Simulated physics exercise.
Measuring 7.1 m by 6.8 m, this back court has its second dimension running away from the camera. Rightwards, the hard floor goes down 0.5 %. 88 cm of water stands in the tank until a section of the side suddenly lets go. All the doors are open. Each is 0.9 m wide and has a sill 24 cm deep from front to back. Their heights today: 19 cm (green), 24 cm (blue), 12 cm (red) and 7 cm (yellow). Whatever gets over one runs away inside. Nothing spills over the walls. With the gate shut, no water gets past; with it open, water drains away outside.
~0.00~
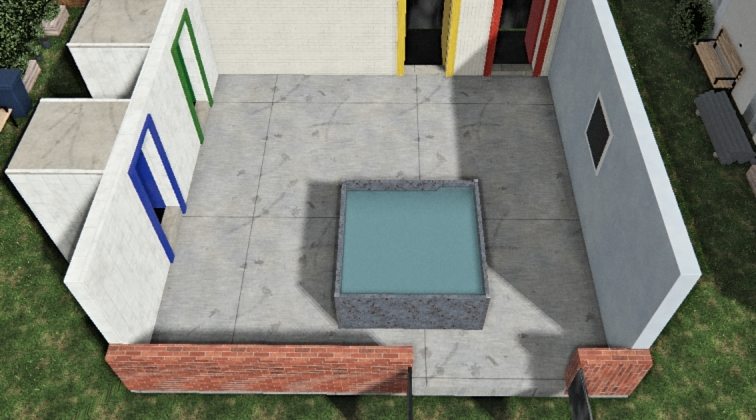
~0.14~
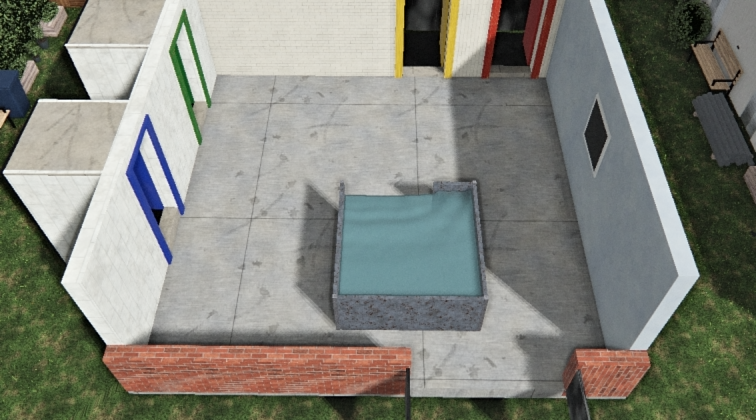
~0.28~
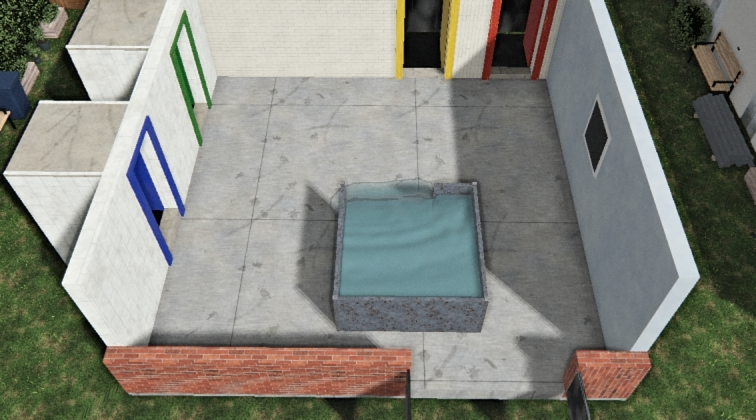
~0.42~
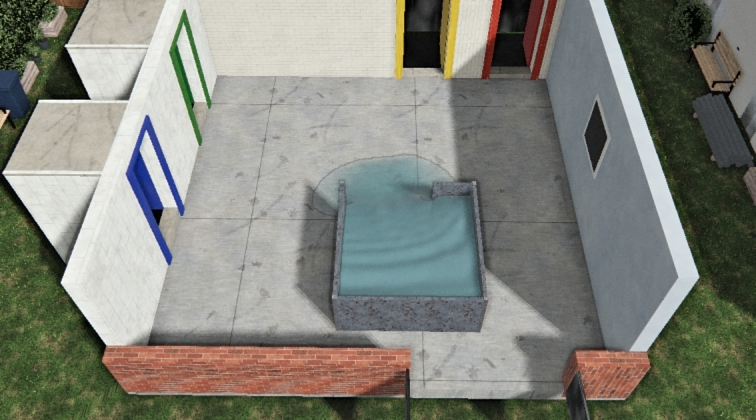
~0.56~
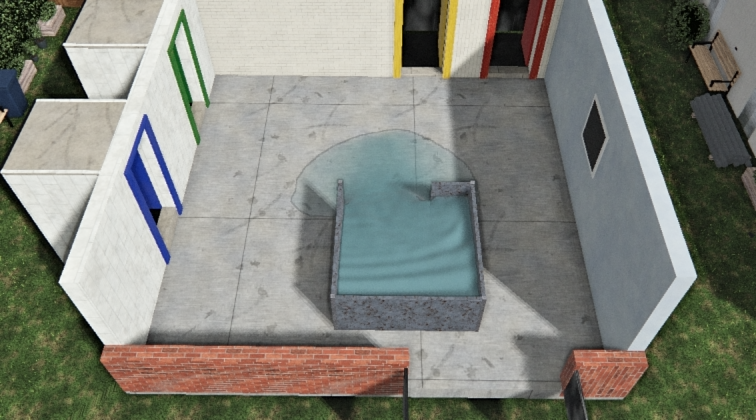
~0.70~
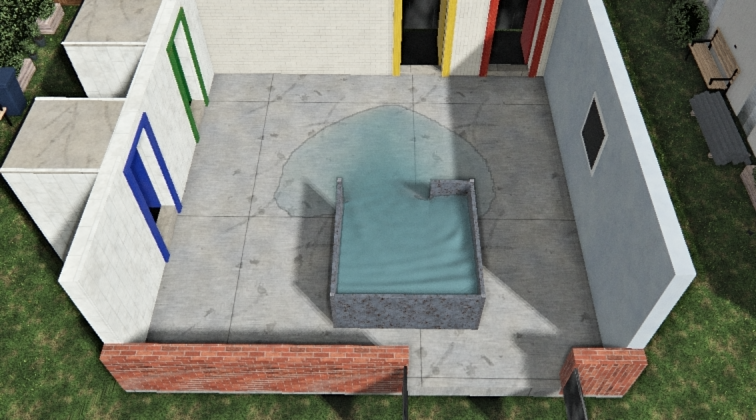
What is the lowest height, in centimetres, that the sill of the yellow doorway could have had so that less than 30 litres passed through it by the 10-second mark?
About 28 cm.
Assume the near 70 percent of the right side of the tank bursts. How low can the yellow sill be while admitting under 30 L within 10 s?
That way, roughly 10.5 cm.
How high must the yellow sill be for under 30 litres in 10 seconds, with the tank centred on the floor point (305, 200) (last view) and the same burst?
With that change, some 8.0 centimetres.
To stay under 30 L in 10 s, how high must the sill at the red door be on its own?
The red one would have to be about 14.5 cm high.
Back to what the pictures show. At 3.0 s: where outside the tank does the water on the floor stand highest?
At about pixel (222, 77).
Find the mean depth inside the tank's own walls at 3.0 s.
Around 31 centimetres.
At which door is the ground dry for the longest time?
Blue.
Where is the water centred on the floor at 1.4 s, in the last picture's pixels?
I'd say around (394, 216).
After 1.4 s water covers 40 % of the floor, deepest (44 cm) near (370, 210); 8 cm at the yellow door, 32 litres in over its 7 cm sill.
After 3.0 s water covers 50 % of the floor, deepest (42 cm) near (222, 77); 25 cm at the yellow door, 293 litres in over its 7 cm sill.
After 10.0 s water covers 100 % of the floor, deepest (16 cm) near (593, 320); 8 cm at the yellow door, 484 litres in over its 7 cm sill.
At the yellow door as built, the water arrived by 1.0 s and peaked near 31 cm at 2.4 s.
Run again over the same 10 s with other heights there, 53 litres in over 25.5 cm, 4 litres over 34.5 cm. The limit of 30 litres is kept from about 28 cm up.
